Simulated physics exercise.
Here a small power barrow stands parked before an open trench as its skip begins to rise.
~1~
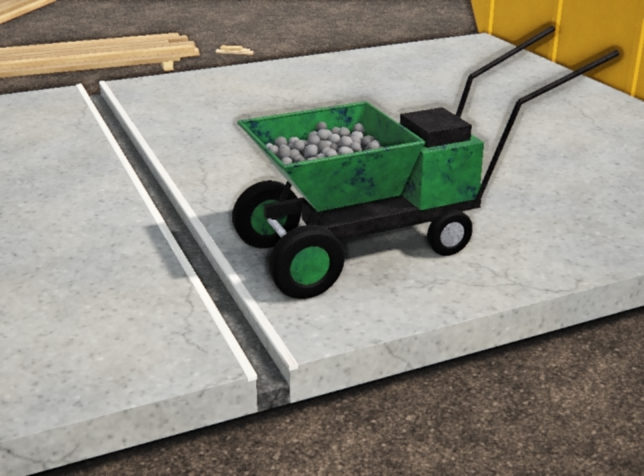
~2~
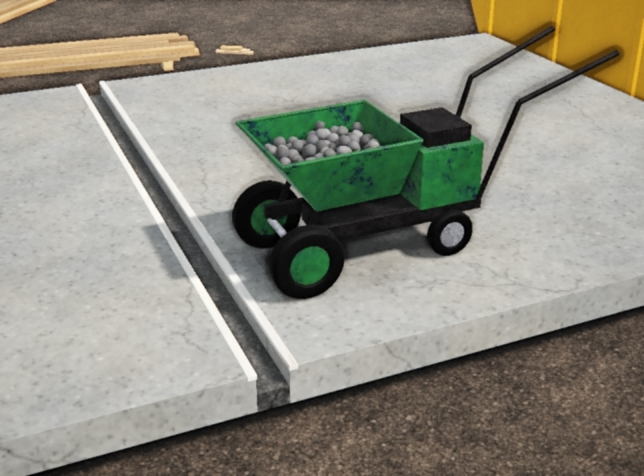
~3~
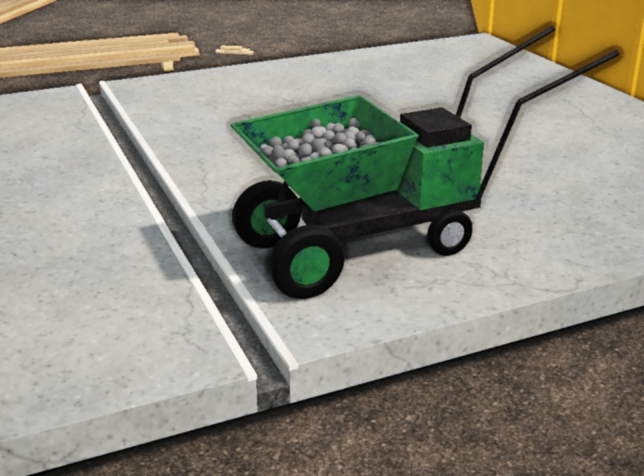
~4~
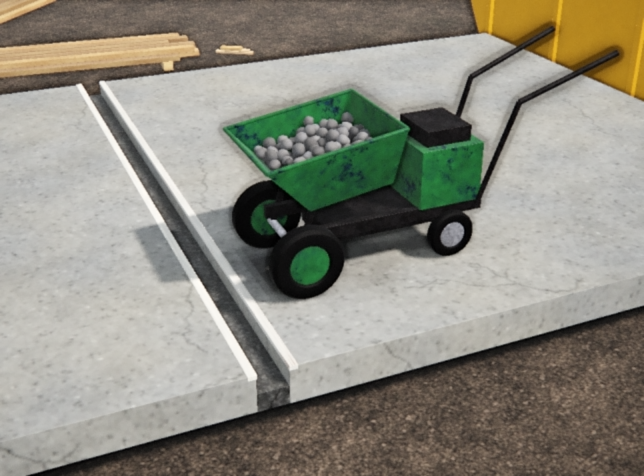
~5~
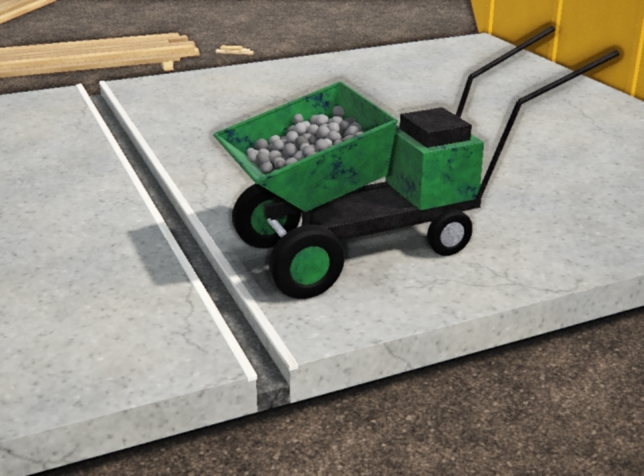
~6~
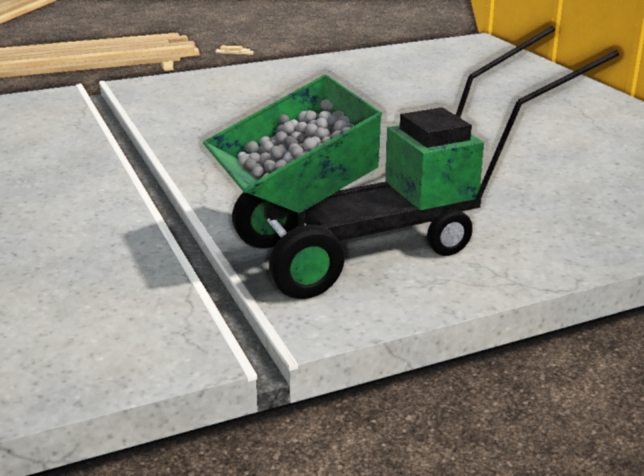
A green power barrow loaded with round grey cobbles stood parked on a pale slab beside a narrow trench, and its skip slowly tilted forward to the left while the wheels stayed still.
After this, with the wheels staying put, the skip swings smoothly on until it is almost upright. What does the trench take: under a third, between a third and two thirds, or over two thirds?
By the look of it, the trench catches a lesser share, below one-third.
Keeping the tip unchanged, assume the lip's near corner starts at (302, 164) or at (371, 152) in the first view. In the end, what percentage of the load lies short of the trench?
First place: Around 0 per cent. Second place: Around 40 per cent.
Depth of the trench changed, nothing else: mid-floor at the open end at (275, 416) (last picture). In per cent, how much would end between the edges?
I'd put it at some 0 in a hundred.
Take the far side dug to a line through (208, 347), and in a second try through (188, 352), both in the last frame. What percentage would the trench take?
Well, it'd be something like 10 per cent the first time and 40 per cent the second.
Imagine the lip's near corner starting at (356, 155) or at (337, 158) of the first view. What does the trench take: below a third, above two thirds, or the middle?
Lab note - position 1: One to two thirds; position 2: In the middle band.
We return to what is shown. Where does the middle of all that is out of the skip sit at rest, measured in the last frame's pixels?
I'd place the middle at about (134, 298).
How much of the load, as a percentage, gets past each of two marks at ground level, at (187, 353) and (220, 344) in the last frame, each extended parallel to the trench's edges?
First roughly 70 percent, then 100 percent.
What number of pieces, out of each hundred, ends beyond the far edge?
Close to 100 per cent.
Soon, skip tipped steeply; all in the skip.
A while on, skip tipped right over; about two thirds in the skip; about a quarter beyond it; a stray few falling.
Towards the end, skip tipped right over; a small part in the skip; nearly all beyond it.
Finally, skip tipped right over; a stray few in the skip; a stray few in or heaped over the trench; nearly all beyond it.
